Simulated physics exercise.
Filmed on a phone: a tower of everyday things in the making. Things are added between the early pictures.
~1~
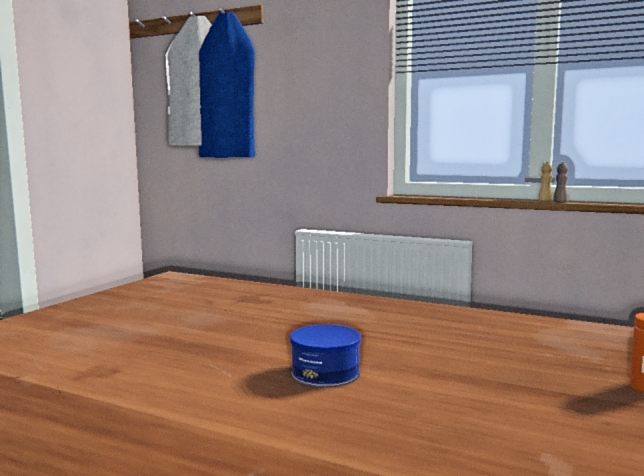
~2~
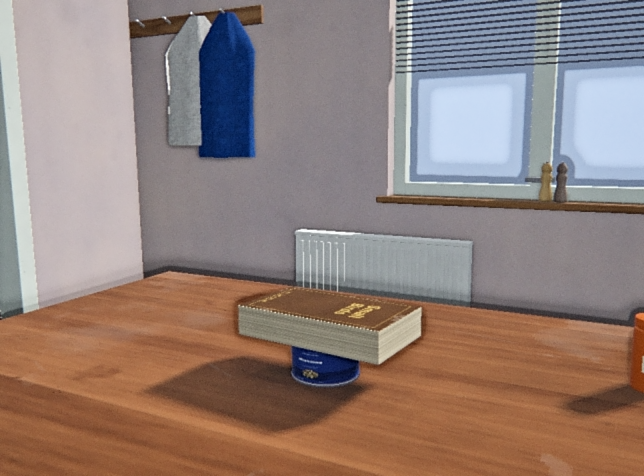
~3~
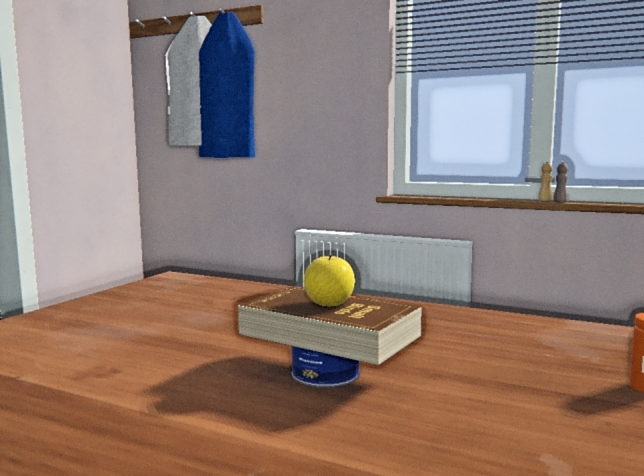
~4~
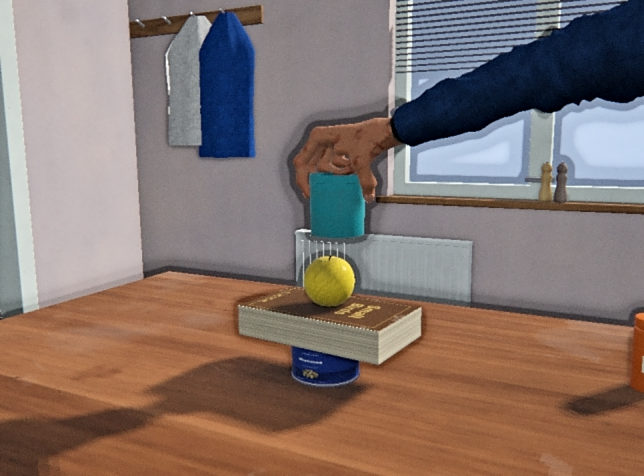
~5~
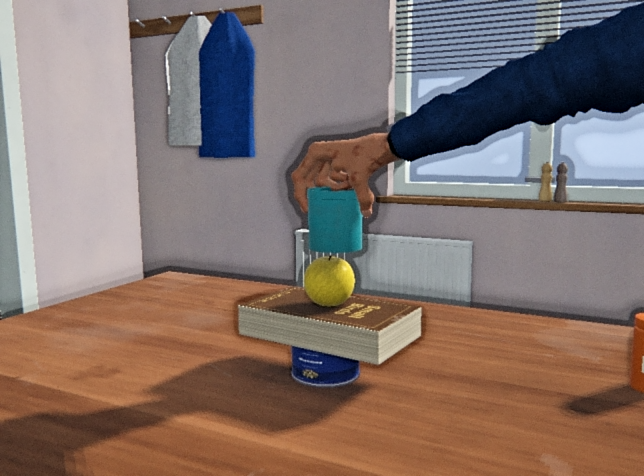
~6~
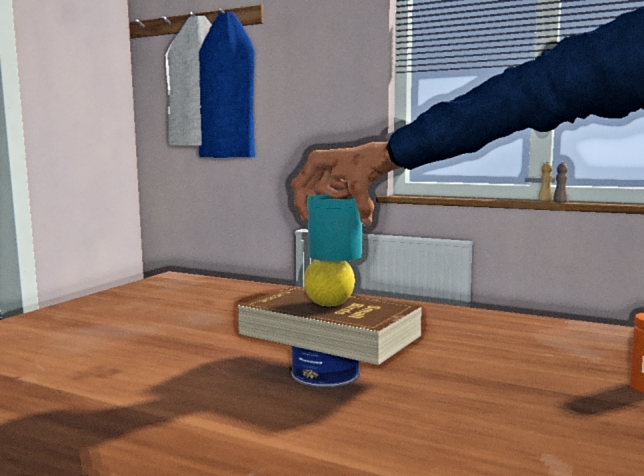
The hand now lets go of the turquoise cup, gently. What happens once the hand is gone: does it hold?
Outcome: The pile comes apart.
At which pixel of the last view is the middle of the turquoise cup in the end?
At about (476, 349).
Then, 0.50 s past the last view, turquoise cup now fallen.
Then, 0.80 s past the last view, things are still on the move.
Finally, fallen, turquoise cup; the other 4 still in place. Final places as the last picture's camera would see them, turquoise cup near (476, 349). The pile gives way.
